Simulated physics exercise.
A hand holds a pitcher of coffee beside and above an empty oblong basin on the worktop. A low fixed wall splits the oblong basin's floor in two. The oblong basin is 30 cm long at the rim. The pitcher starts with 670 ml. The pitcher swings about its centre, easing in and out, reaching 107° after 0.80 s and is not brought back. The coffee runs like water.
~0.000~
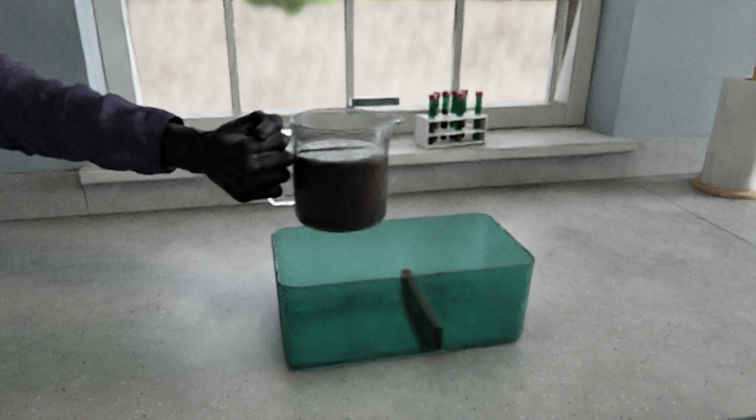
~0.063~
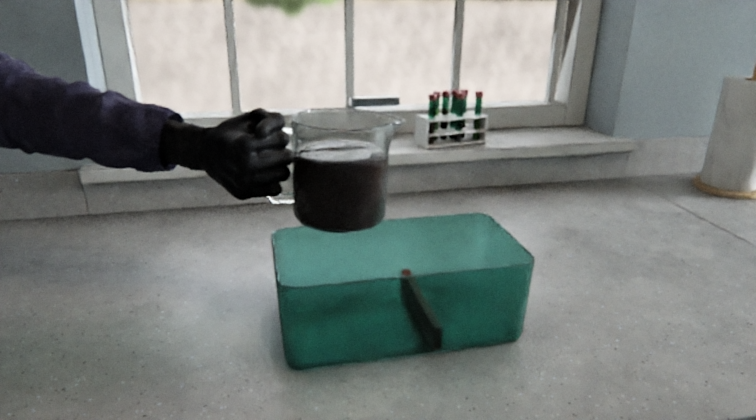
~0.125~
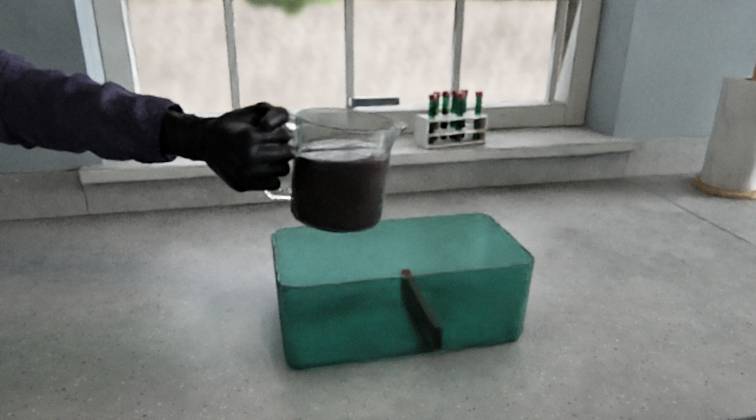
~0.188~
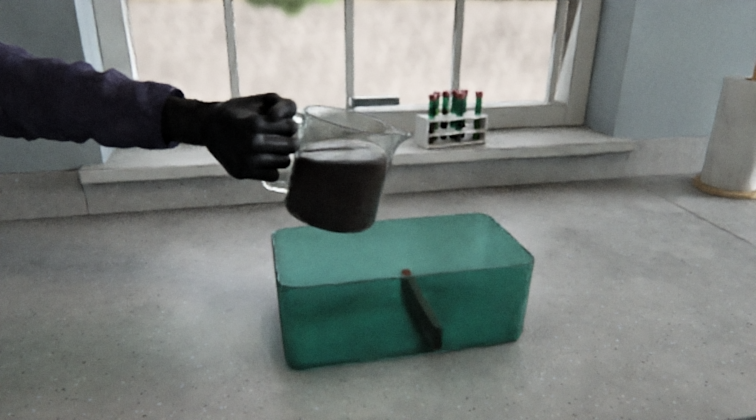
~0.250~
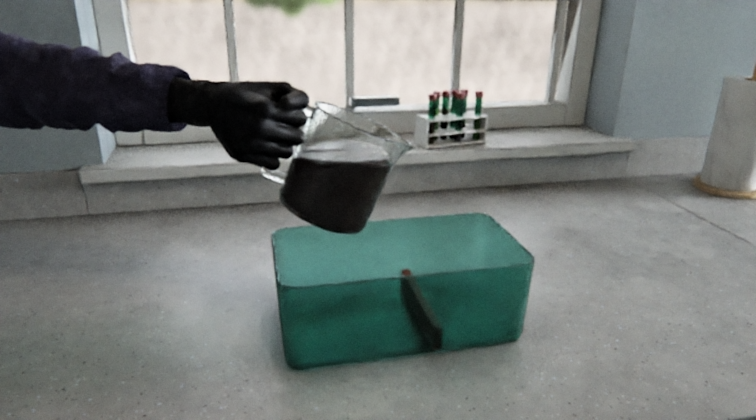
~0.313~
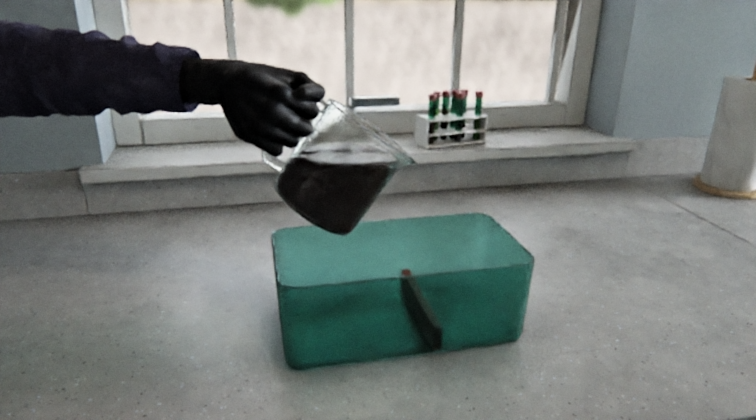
A black-gloved hand held a clear pitcher of dark coffee above an empty green oblong basin on the worktop, then gradually tilted it to the right, slowly at first and more steeply after.
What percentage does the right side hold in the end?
Roughly 65 per cent is past the wall.
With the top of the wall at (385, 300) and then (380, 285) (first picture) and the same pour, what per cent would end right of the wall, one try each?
First 90, then 95 per cent.
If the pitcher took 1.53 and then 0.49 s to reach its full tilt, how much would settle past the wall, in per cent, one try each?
In turn about 70 and 60 per cent.
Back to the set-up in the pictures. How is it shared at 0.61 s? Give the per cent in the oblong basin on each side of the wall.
Near 1 on the left, 16 on the right.
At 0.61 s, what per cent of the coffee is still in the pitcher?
Near 64 in a hundred.
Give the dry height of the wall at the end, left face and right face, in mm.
Some 24 mm on the left and 6 mm on the right.
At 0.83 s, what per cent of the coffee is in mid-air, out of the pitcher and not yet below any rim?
Near 9 in a hundred.
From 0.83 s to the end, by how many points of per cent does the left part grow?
Some 20 per cent.
Then, 0.61 s in, the tilt is 93° and 63 per cent is still to pour, 1 is left of the wall and 16 right of it.
Then, 0.83 s in, the tilt is 107° and 16 per cent is still to pour, 13 is left of the wall and 62 right of it.
Then, 1.05 s in, the tilt is 107° and 2 per cent is still to pour, 26 is left of the wall and 69 right of it.
Then, 1.30 s in, the tilt is 107° and 0 per cent is still to pour, 33 is left of the wall and 65 right of it.
Finally, 33 per cent lies left of the wall, 65 right of it and 2 outside.
